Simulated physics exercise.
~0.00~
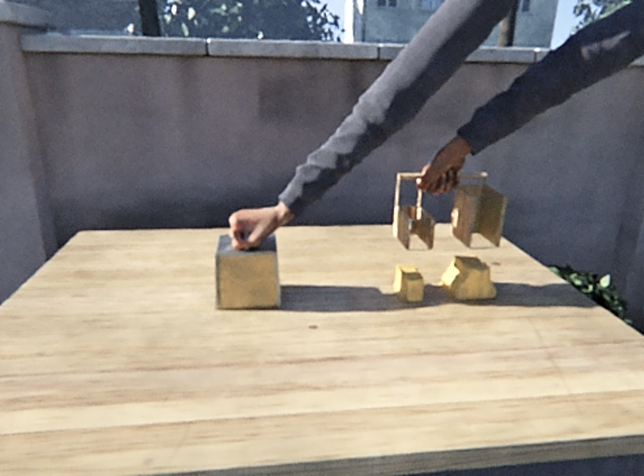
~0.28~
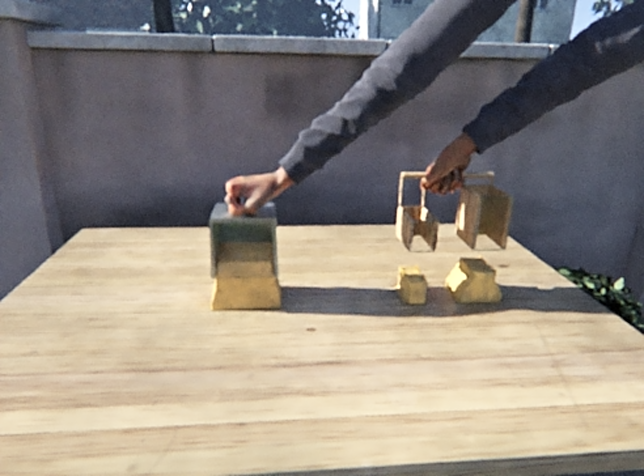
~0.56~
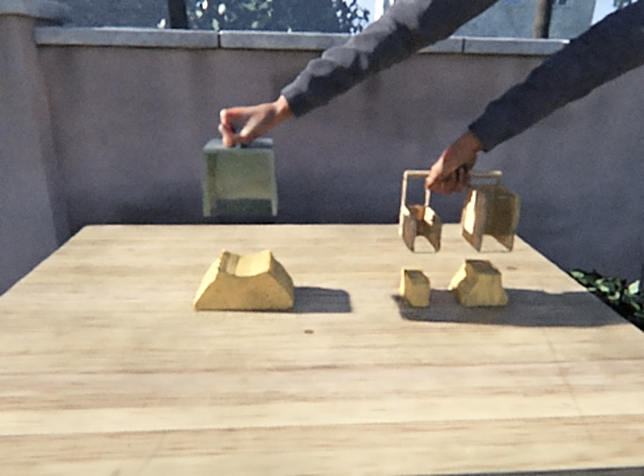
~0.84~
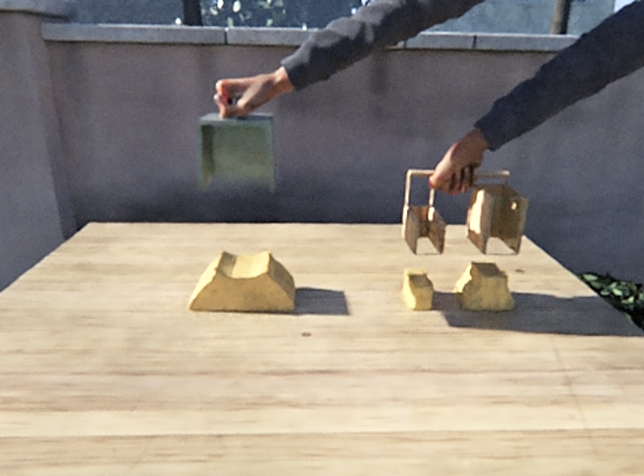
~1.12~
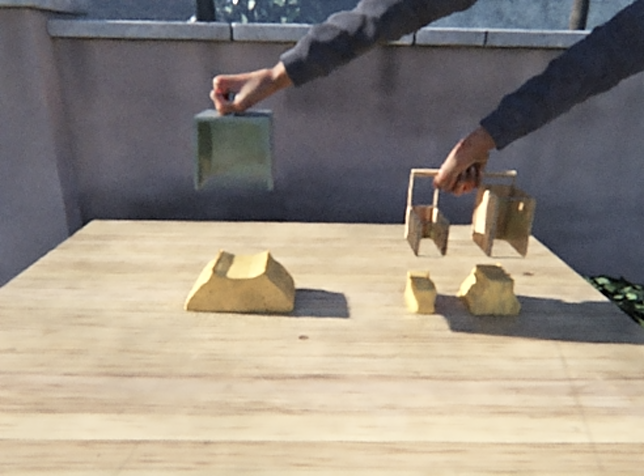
In the video, a hand lifts a boxy tin straight up from a wooden table, and the soft yellow mash beneath slumps into a wide, slope-sided mound with a dipped top, while another hand holds wooden pieces above two smaller yellow lumps; the tin ends held clear.
